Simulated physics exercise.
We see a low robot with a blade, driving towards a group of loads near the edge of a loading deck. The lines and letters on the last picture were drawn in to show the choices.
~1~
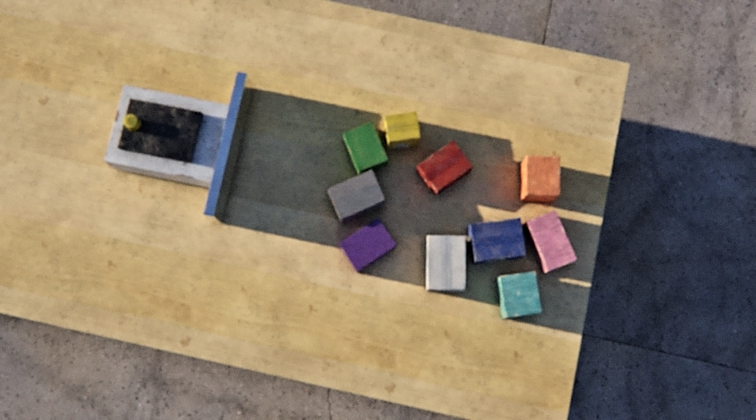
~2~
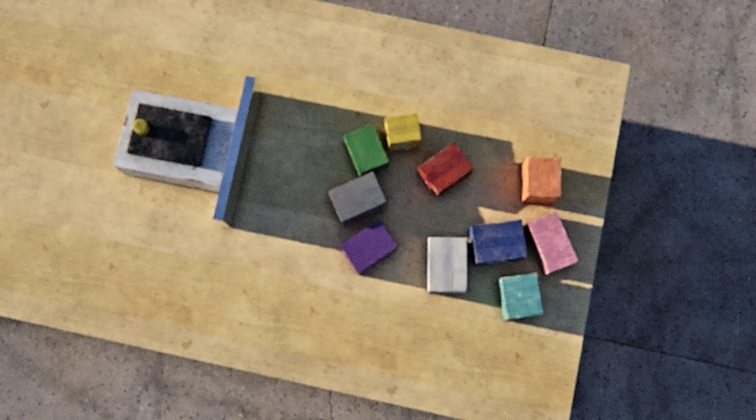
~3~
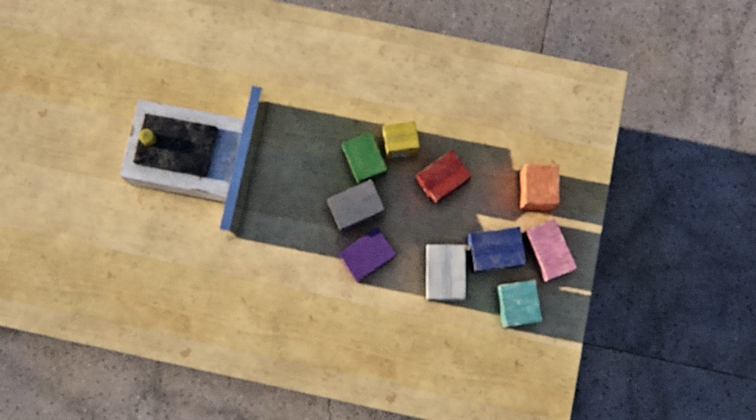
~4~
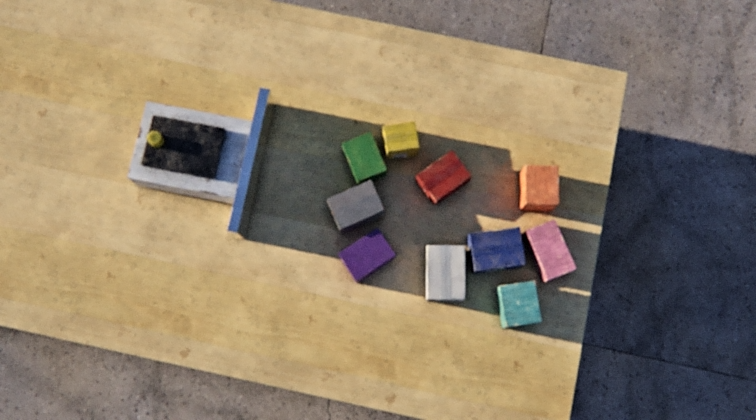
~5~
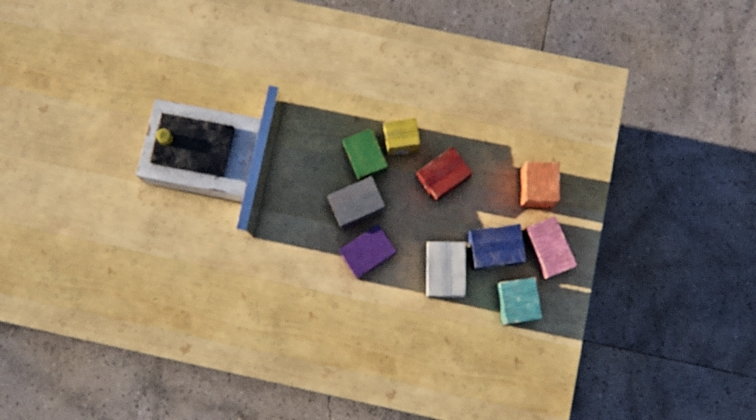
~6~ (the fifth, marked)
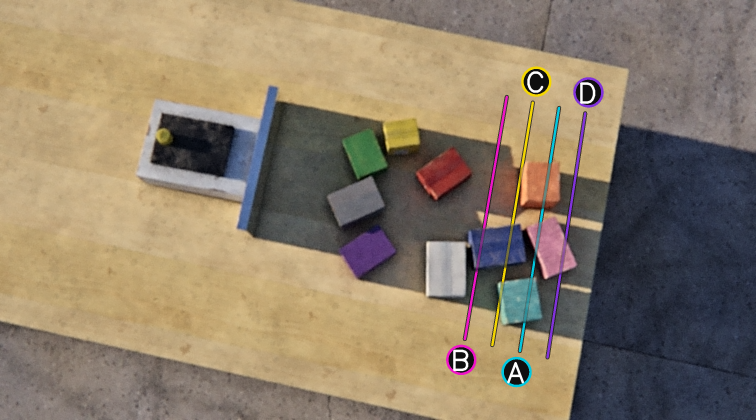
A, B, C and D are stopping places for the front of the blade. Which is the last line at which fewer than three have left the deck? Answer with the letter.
C.
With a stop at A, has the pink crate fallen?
Yes.
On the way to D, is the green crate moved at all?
Yes.
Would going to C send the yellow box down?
By then, no.
On the marked copy, A at (540, 226); B at (486, 215); C at (513, 221); D at (567, 232).
Taking C. A third of the way, robot (289, 165); yellow box (412, 138); green crate (382, 161).
Two thirds of the way, robot (382, 185); pink crate (574, 243); turquoise crate (536, 303).
When it is over, robot (454, 200); turquoise crate over the edge; orange crate (603, 196); one fallen.
As for the rest, A drops three; B is within the limit but short; D drops four.
